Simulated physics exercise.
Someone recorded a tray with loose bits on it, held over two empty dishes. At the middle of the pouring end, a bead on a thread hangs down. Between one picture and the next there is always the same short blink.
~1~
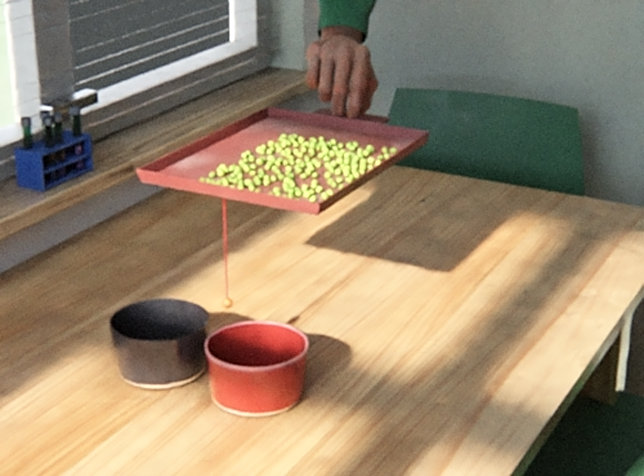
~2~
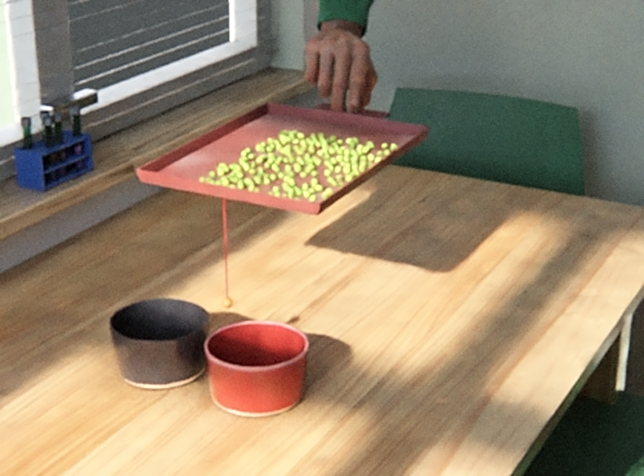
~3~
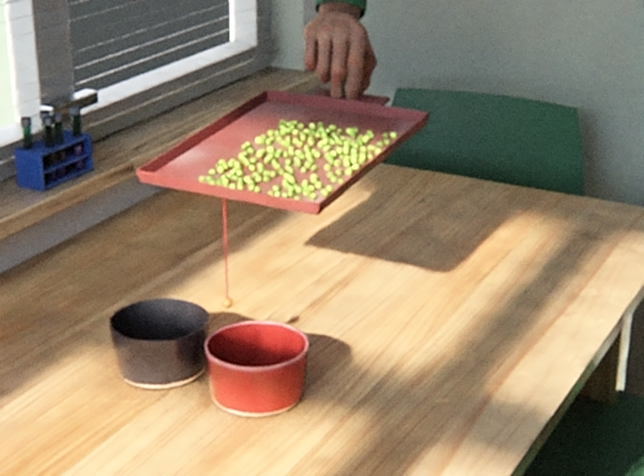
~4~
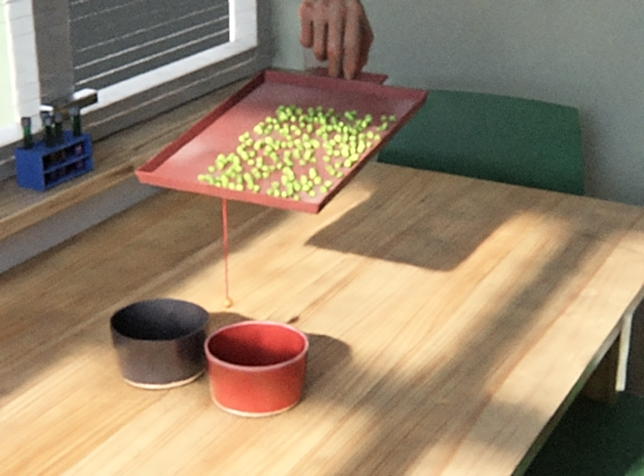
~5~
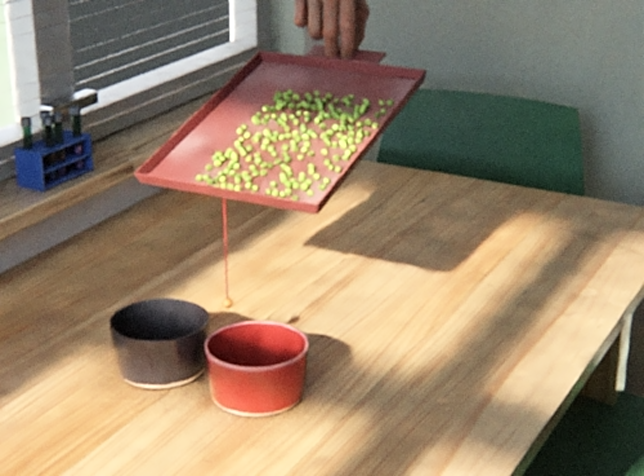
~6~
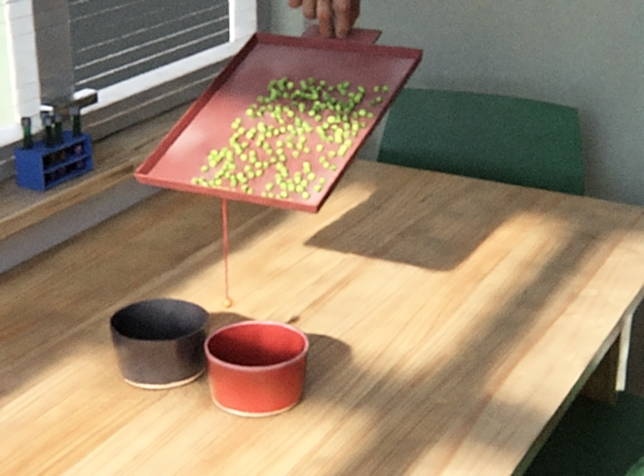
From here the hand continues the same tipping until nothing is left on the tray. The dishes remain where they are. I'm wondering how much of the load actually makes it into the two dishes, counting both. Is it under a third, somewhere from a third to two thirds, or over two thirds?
The dishes are left with a big portion, above two thirds.
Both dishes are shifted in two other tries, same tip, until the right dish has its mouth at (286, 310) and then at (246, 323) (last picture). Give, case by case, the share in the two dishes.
Trial 1: 0 percent; trial 2: 40 percent.
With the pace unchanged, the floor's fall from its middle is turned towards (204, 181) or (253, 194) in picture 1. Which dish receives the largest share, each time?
Try one - the dish to the left; try two - the dish to the right.
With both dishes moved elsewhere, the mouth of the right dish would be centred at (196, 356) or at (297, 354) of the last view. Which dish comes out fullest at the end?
With the first placement it's the one to the right, with the second it's the one to the left.
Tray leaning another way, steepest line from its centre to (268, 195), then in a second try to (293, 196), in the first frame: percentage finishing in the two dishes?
It comes to about 60 per cent the first time and about 20 per cent the second.
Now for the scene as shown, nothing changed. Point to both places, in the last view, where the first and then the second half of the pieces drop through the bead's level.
Early-half point (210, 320); late-half point (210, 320).
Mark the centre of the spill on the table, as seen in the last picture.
About (144, 428).
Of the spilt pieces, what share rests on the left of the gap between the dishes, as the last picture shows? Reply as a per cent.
My estimate is some 70 per cent.
Just after the last frame, tray tipped steeply; the larger part on the tray; just a few in the right dish; just a few in the left dish; about a tenth outside both; roughly a quarter in the air.
A moment on, tray tipped past a quarter turn; about a tenth on the tray; roughly a quarter in the right dish; roughly a quarter in the left dish; about a tenth outside both; roughly half in the air.
Further on, tray tipped past a quarter turn; roughly half in the right dish; roughly a third in the left dish; roughly a quarter outside both.
When it is over, tray tipped past a quarter turn; roughly half in the right dish; roughly a third in the left dish; roughly a quarter outside both.
